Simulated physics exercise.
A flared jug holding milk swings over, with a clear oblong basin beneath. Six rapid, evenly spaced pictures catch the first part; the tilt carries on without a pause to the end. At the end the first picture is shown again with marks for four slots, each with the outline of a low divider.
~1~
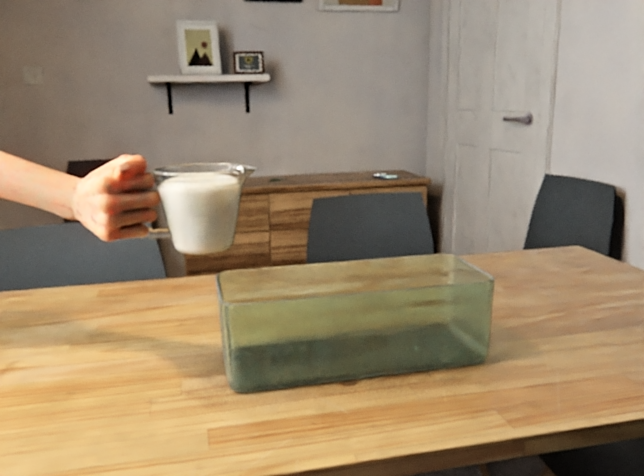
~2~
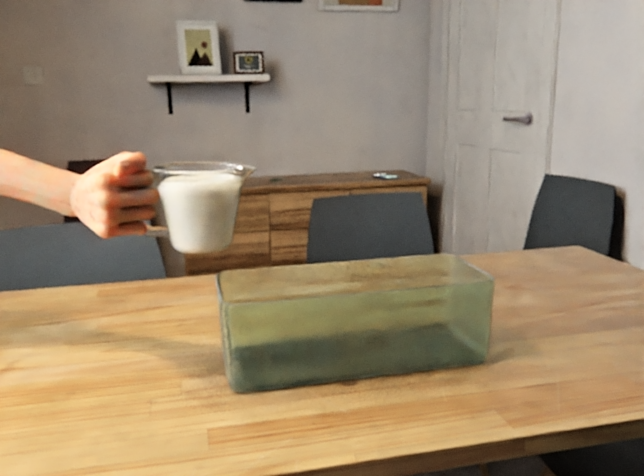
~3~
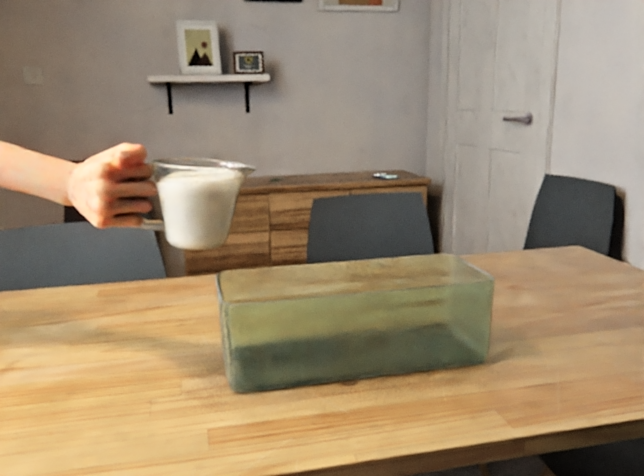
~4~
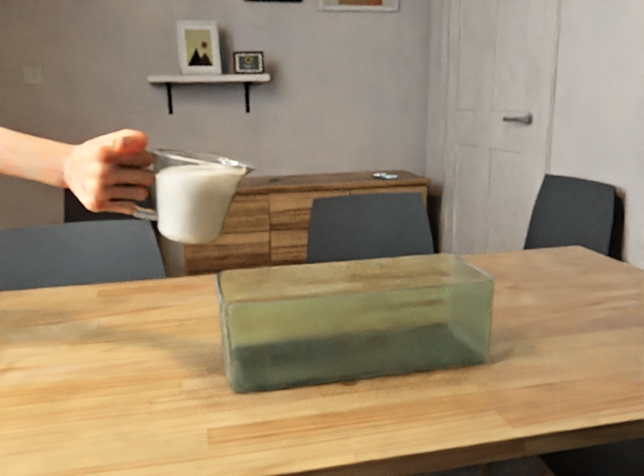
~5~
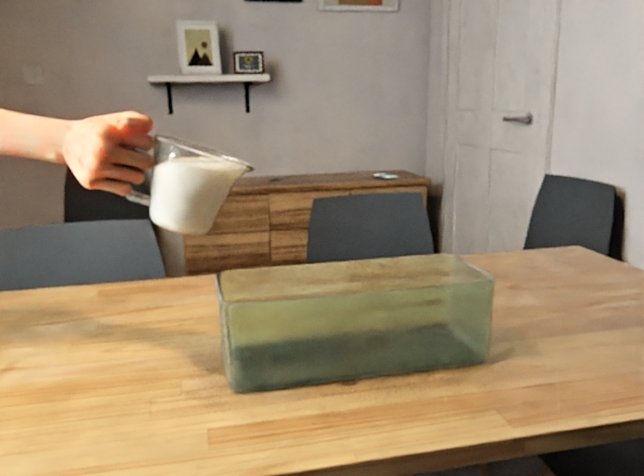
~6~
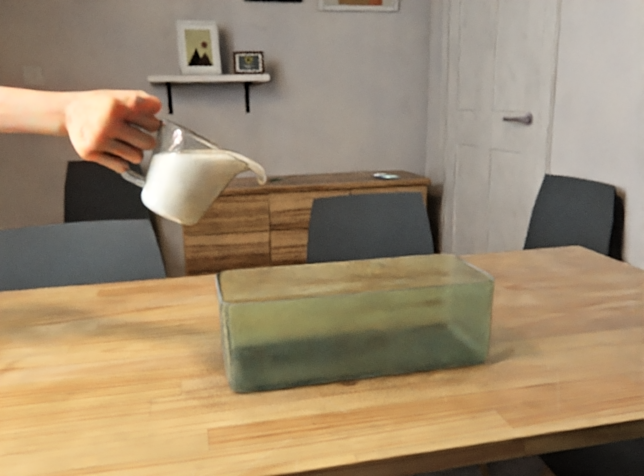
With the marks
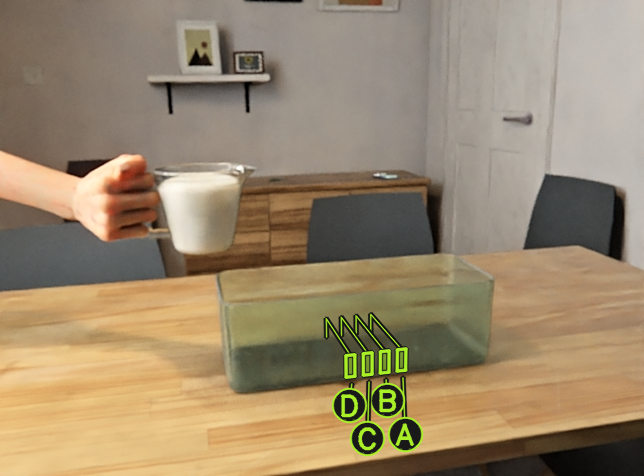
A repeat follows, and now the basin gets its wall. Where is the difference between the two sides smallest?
Place D.
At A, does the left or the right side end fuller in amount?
The left one.
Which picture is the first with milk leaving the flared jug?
Picture 6.
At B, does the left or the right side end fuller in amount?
The left side.
On the marked copy, A at (402, 377); B at (386, 379); C at (369, 381); D at (351, 383).
With A, about 85 % ends left of the wall and 13 % right of it.
With B, about 84 % ends left of the wall and 12 % right of it; 4 % is lost outside.
With C, about 86 % ends left of the wall and 10 % right of it; 4 % is lost outside.
With D, about 51 % ends left of the wall and 48 % right of it.
